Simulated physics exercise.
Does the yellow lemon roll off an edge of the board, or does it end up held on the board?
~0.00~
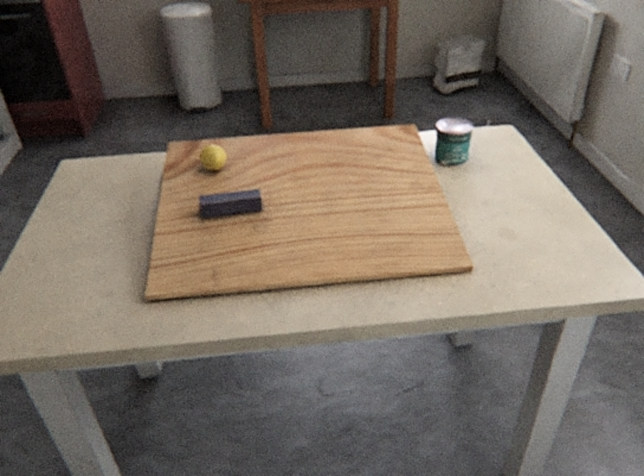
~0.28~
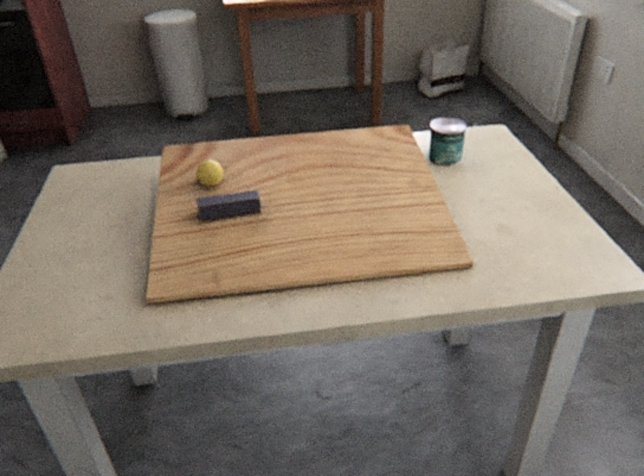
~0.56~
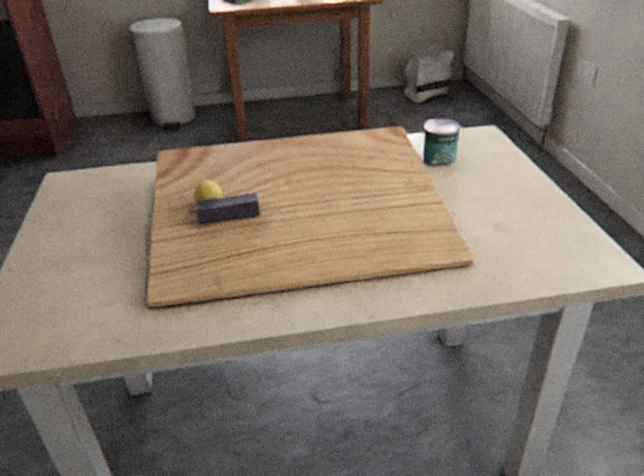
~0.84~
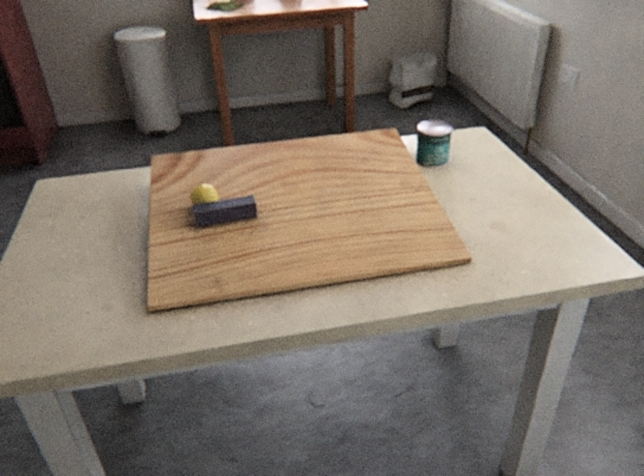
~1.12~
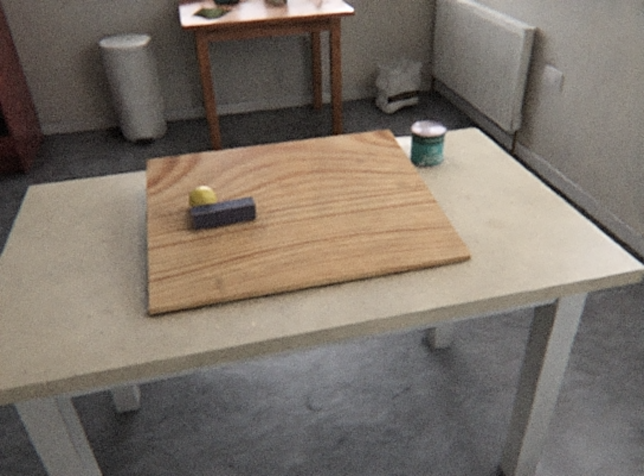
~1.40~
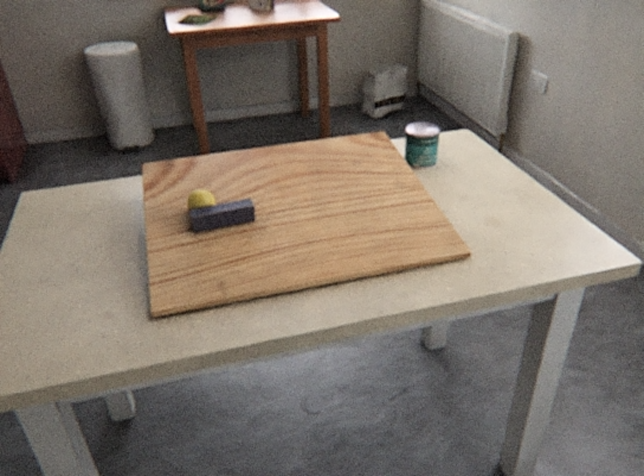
The yellow lemon ends up held on the board, resting against the dark block without reaching any edge.
The footage shows a wooden board with a dark block on it, lying on a pale table beside a turquoise tin. A yellow lemon rolls a short way down the board toward the block and comes to rest against it, while the tin stays in place.
